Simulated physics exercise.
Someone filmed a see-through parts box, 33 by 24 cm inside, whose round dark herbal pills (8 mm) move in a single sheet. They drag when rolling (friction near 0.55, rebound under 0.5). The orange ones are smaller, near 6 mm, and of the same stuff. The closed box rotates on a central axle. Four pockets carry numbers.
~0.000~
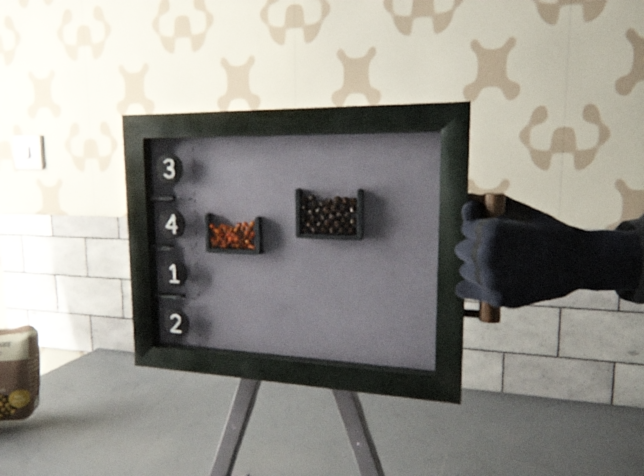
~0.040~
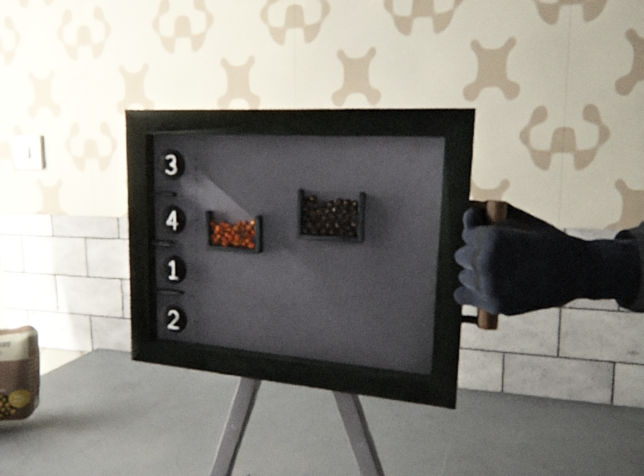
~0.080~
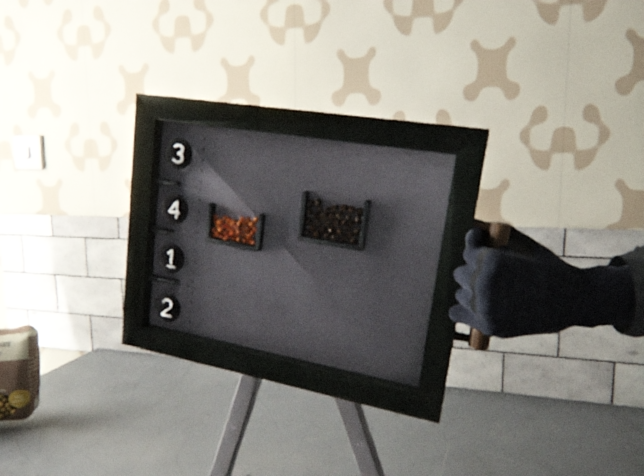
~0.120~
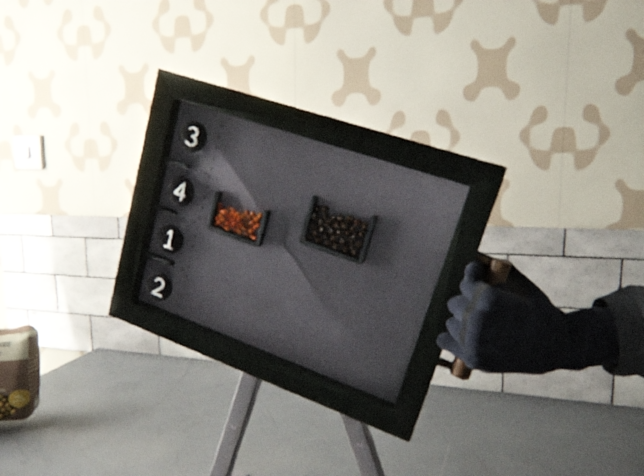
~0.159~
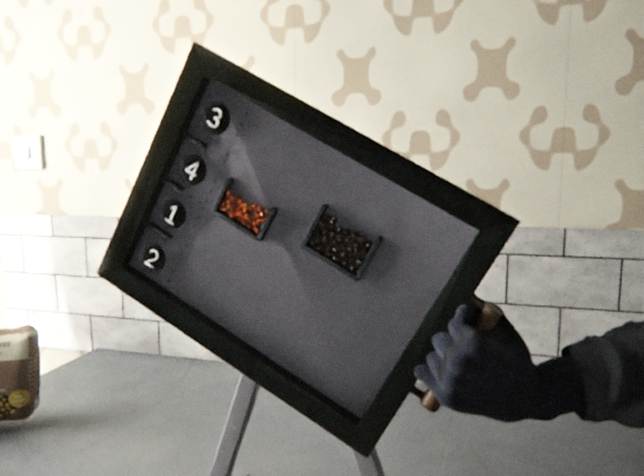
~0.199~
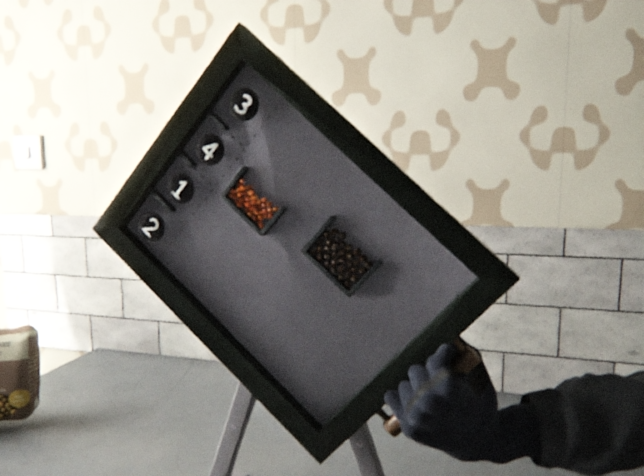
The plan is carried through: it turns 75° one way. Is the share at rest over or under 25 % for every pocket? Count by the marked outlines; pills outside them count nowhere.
No. 1: Under; no. 2: Under; no. 3: Under; no. 4: Under 25 %.
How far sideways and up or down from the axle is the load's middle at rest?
About 1 cm right and 3 cm below.
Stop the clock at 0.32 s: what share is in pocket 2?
Some 0 per cent.
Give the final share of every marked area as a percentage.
Pocket 1: 0; pocket 2: 0; pocket 3: 0; pocket 4: 0.
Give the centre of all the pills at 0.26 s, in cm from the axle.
About 2 cm right and 2 cm above.
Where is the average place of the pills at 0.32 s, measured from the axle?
Some 2 cm right and 1 cm above.
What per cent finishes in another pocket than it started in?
Roughly 0 per cent.
After 0.26 s, it stands 61° clockwise; the pills' middle is 2 cm right of and 2 cm above the centre; nothing in the marked areas.
After 0.32 s, it stands 72° clockwise; the pills' middle is 2 cm right of and 1 cm above the centre; nothing in the marked areas.
After 0.37 s, it stands 75° clockwise; the pills' middle is 3 cm right of and 1 cm above the centre; nothing in the marked areas.
At rest by 1.6 s, it stands 75° clockwise; no. 1, 0 %, no. 2, 0 %, no. 3, 0 %, no. 4, 0 %, elsewhere 100 %.
